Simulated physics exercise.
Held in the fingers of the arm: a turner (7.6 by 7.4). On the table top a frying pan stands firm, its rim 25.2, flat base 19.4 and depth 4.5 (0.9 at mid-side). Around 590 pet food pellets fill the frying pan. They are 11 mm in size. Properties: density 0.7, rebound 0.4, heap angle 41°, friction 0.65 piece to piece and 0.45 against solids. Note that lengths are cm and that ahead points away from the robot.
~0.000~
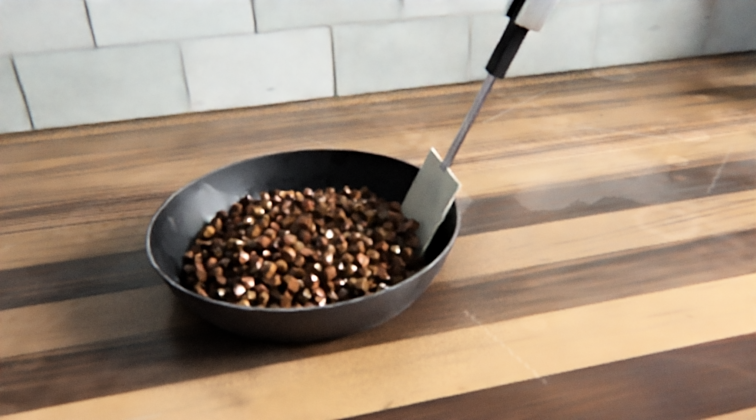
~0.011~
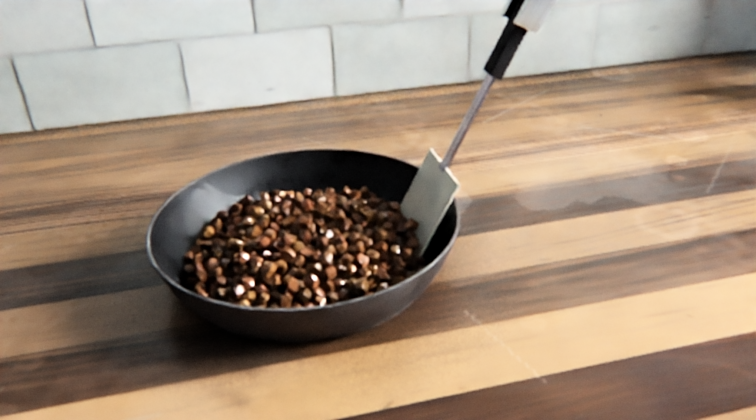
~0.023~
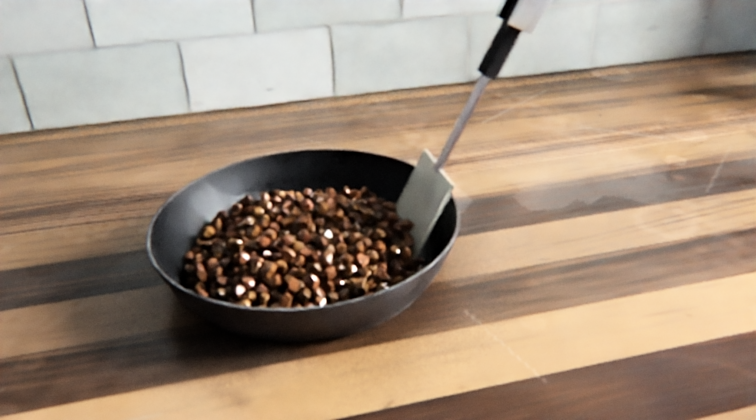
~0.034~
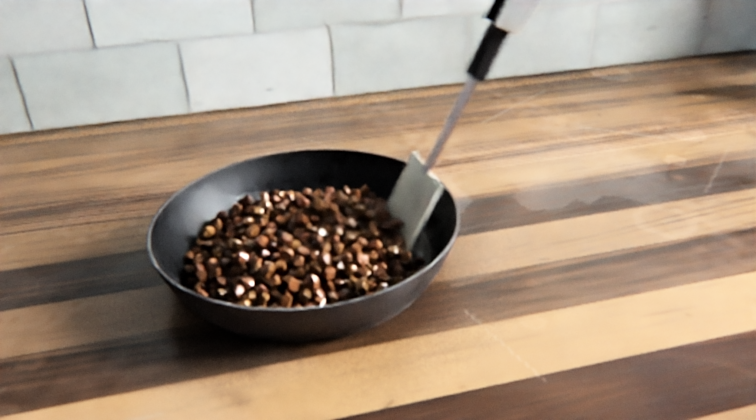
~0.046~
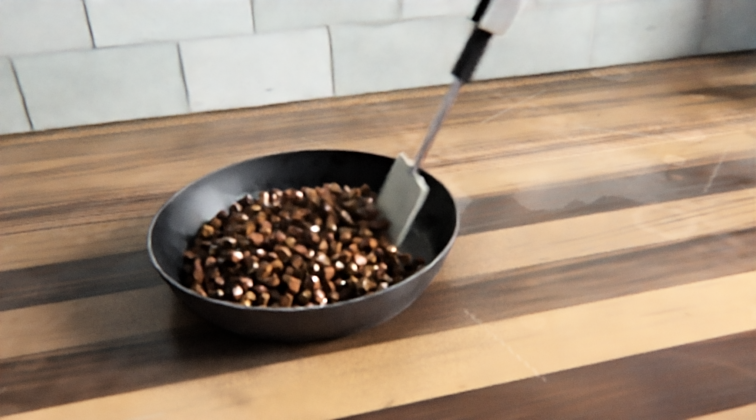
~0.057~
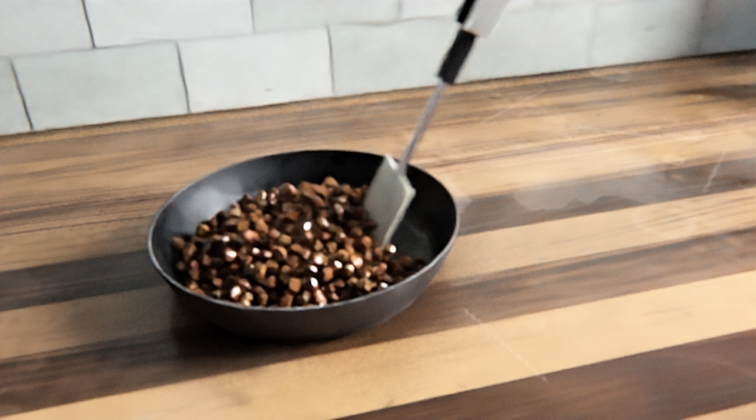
A metal turner with a black and white handle slid leftward inside a dark frying pan on a striped wooden tabletop, pushing a heap of small brown pellets toward the pan's left side.
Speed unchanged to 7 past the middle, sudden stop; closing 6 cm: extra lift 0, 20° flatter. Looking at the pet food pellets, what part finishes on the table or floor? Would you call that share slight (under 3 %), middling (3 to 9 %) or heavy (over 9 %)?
It is middling.
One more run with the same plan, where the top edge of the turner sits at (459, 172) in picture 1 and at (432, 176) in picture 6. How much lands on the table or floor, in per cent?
My guess would be close to 0 per cent.
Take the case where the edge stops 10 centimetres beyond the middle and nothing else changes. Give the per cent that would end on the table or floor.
In that case some 20 per cent.
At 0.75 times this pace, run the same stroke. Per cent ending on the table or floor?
Roughly 0 per cent.
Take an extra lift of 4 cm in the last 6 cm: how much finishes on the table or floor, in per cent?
Result: Approx. 15 %.
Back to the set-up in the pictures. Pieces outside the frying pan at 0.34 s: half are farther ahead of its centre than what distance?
It comes to near 16 cm ahead of the middle.
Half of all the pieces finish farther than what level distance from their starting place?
Level distance of roughly 4 cm.
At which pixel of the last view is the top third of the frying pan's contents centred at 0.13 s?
Near pixel (254, 227).
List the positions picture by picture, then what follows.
In the first frame, turner top edge at (445, 165), sloping 63°; upper third of the load around (308, 235), from x 190 to 420, top at y 190; 588 in the frying pan.
In the second frame, turner top edge at (444, 166), sloping 63°; upper third of the load around (309, 235), from x 190 to 420, top at y 190.
In the third frame, turner top edge at (439, 166), sloping 63°; upper third of the load around (309, 234), from x 190 to 420, top at y 190.
In the fourth frame, turner top edge at (427, 168), sloping 63°; upper third of the load around (312, 231), from x 190 to 420, top at y 190.
In the fifth frame, turner top edge at (413, 170), sloping 63°; upper third of the load around (310, 229), from x 190 to 420, top at y 190.
In the sixth frame, turner top edge at (399, 172), sloping 63°; upper third of the load around (303, 228), from x 180 to 420, top at y 185; 588 in the frying pan.
After 0.09 s, sloping 63°, highest piece 7 above the table; 588 in the frying pan.
After 0.13 s, sloping 57°, highest piece 8 above the table; 587 in the frying pan, 1 on the blade or in flight.
After 0.34 s, sloping 43°, highest piece 6 above the table; 561 in the frying pan, 24 on the table or floor, 3 on the blade or in flight.
After 1.39 s, sloping 43°, highest piece 5 above the table; 560 in the frying pan, 28 on the table or floor.
At rest, 560 in the frying pan, 28 on the table or floor. That is 5 % on the table or floor.
